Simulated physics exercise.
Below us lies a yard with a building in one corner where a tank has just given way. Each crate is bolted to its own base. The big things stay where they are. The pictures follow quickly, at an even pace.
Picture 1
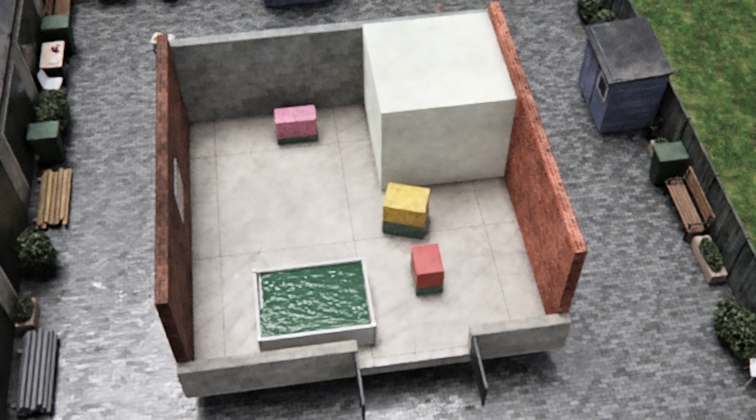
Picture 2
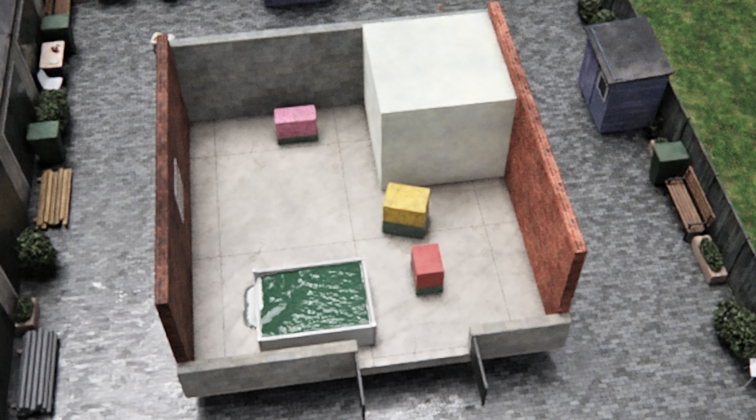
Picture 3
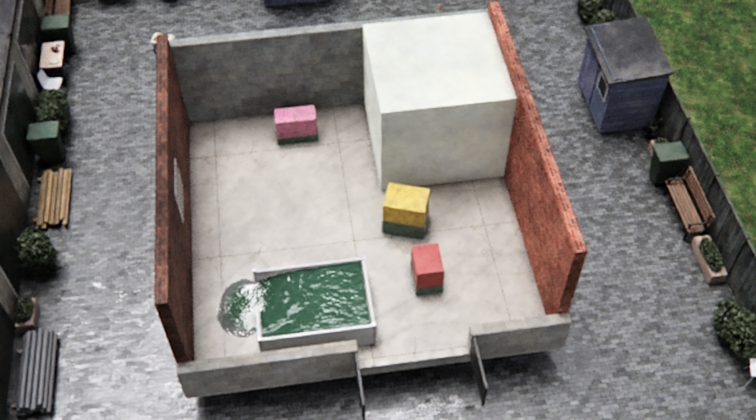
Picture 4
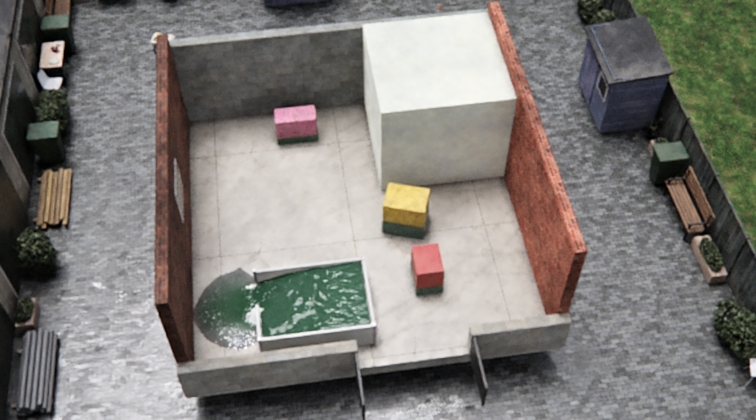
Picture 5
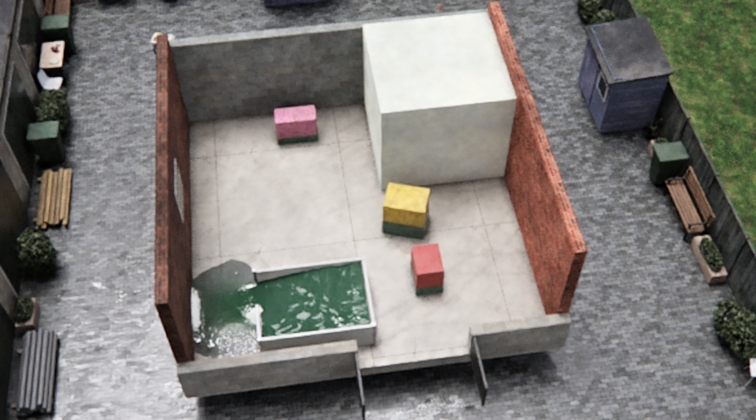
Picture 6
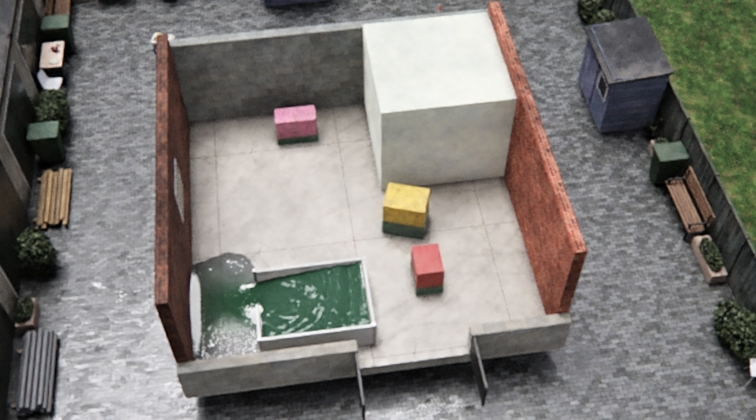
The clip opens on a roofless walled yard seen from above, with a still tank of green water near pink, yellow and red blocks. Water bursts from the tank's left side, spreads in a rounded pool across the pale floor, reaches the left brick wall and widens along it.
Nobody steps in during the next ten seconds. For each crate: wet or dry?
In the end: The red crate keeps dry; the yellow crate keeps dry; the pink crate keeps dry.
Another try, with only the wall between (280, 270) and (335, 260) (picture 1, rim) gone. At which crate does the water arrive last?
The crate marked red.
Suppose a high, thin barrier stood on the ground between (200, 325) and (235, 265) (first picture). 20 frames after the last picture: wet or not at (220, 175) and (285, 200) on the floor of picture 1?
In that order: Dry, under water.
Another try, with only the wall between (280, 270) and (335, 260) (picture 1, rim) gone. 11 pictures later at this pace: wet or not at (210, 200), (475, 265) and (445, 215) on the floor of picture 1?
As listed: Wet, clear, clear.
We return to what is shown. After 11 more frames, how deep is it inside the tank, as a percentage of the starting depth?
I make it 60 per cent.
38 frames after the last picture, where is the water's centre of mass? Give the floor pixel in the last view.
Around (281, 258).
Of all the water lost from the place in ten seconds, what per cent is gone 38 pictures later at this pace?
Close to 50 %.
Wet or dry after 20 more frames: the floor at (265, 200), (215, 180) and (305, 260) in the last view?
As listed: Wet, covered, dry.
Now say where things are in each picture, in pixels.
In the first frame, the open tank at (313, 300) is whole and still.
In the second frame, water pours out at (260, 301) and has run to (252, 325).
In the third frame, the front is at (223, 319), out from the gap at (260, 302).
In the fourth frame, water pours out at (260, 302) and has run to (200, 322).
In the fifth frame, water pours out at (260, 302) and has run to (193, 283).
In the sixth frame, water pours out at (260, 301) and has run to a hidden place.
A moment on, water covers 10 % of the floor; the red crate not reached, the yellow crate not reached, the pink crate not reached.
Next, water covers 20 % of the floor; the red crate not reached, the yellow crate not reached, the pink crate not reached.
Then, water covers 40 % of the floor; the red crate not reached, the yellow crate not reached, the pink crate water round its plinth.
Later, water covers 55 % of the floor; the red crate water round its plinth, the yellow crate not reached, the pink crate water round its plinth.
In the end, water covers 75 % of the floor; the red crate stayed above the water, the yellow crate stayed above the water, the pink crate stayed above the water.
